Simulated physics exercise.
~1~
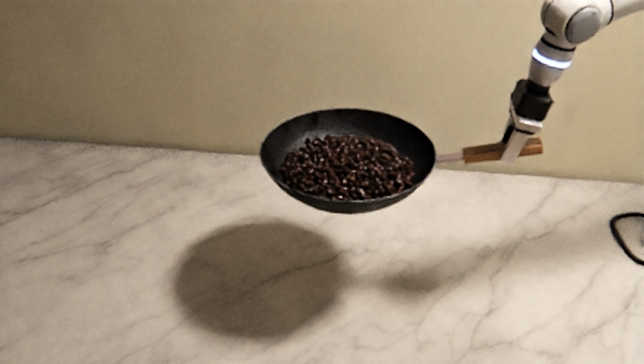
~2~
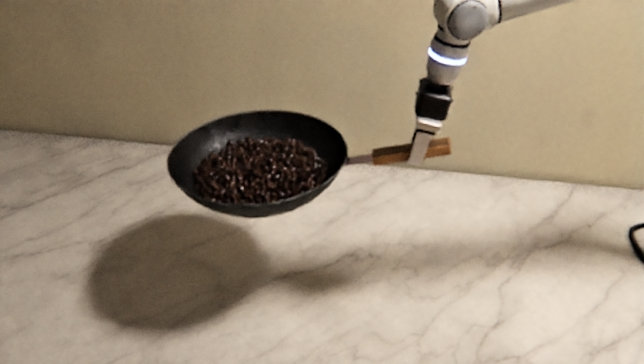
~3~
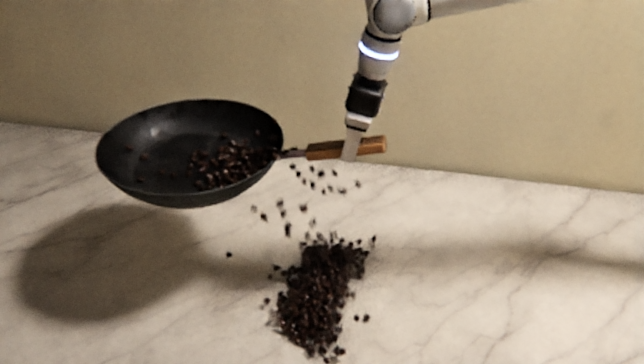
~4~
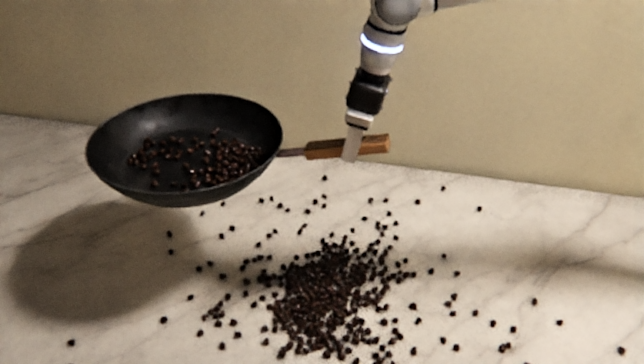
The footage shows a robot arm holding a black frying pan of dark dried beans above a marble table and moving it left, until most of the beans spill over the handle side, ending scattered around a heap on the table while some remain in the pan.
